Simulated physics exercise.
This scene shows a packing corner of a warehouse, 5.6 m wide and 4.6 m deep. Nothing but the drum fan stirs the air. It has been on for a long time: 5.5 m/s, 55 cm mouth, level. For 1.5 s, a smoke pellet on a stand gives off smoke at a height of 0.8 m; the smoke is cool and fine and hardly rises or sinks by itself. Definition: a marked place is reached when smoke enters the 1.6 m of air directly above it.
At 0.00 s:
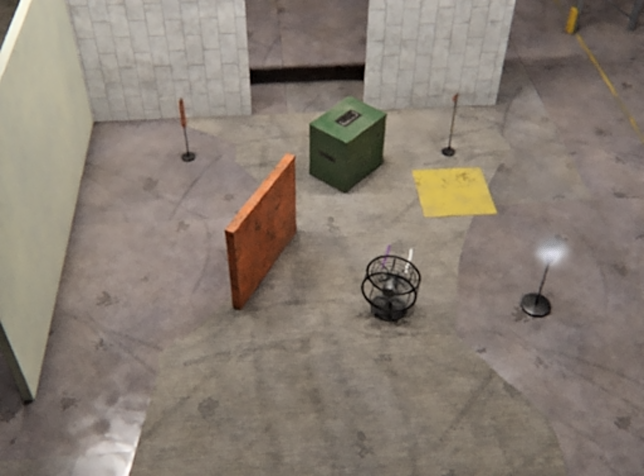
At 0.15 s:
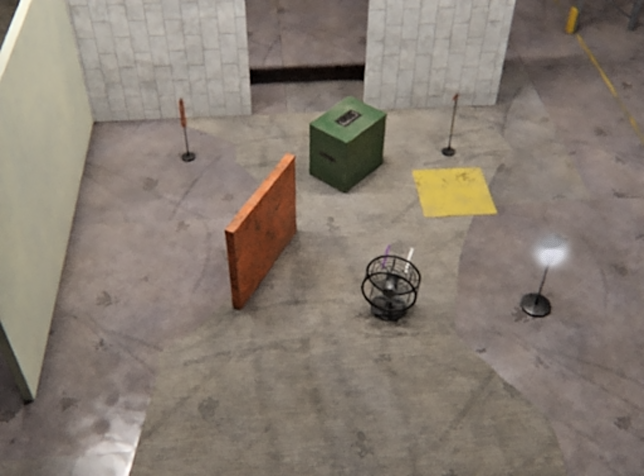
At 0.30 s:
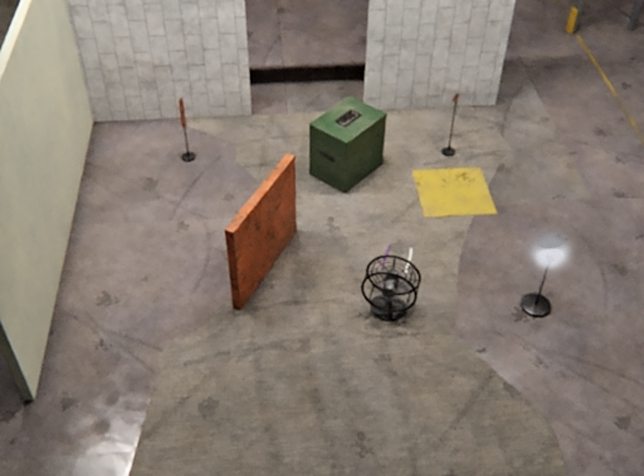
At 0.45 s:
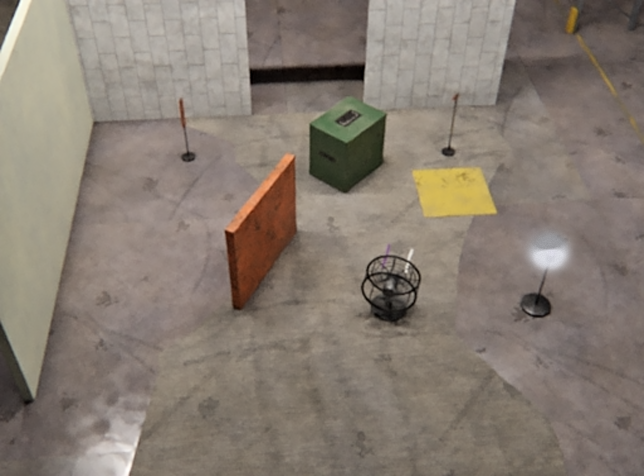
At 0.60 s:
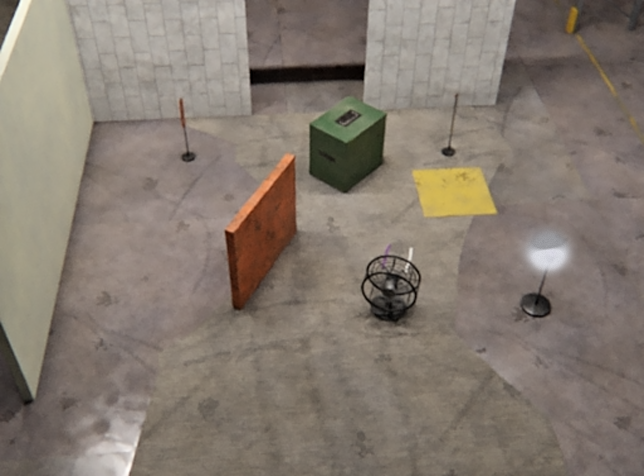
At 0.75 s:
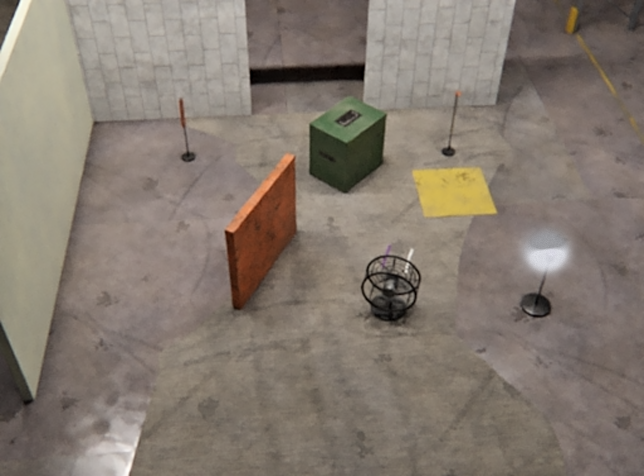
A green packing case stands near the back of a grey-floored warehouse corner, seen from high above, before pale block walls. A rust-orange screen stands left of centre, a black drum fan right of it, a yellow mat behind, and thin stands around, the right one topped by a white smoke puff. The puff thickens slightly, barely drifting, while all else, camera included, looks still.
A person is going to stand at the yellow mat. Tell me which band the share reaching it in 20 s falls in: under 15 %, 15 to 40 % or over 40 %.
It falls in the band over 40 %.
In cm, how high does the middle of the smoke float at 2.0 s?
The middle is at about 80 cm above the surface.
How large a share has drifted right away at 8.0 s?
I reckon it's close to 20 %.
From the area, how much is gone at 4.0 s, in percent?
Roughly 0 percent.
By 2.0 s we count, 0 % has passed over the yellow mat, with 100 % still about or yet to come, and the middle of the rest is near (534, 252).
By 4.0 s we count, 0 % has passed over the yellow mat, with 100 % still about or yet to come, and the middle of the rest is near (501, 256).
By 8.0 s we count, 84 % has passed over the yellow mat, with 82 % still about or yet to come, and the middle of the rest is near (440, 100).
By 20.0 s we count, 92 % has passed over the yellow mat, with 3 % still about or yet to come.
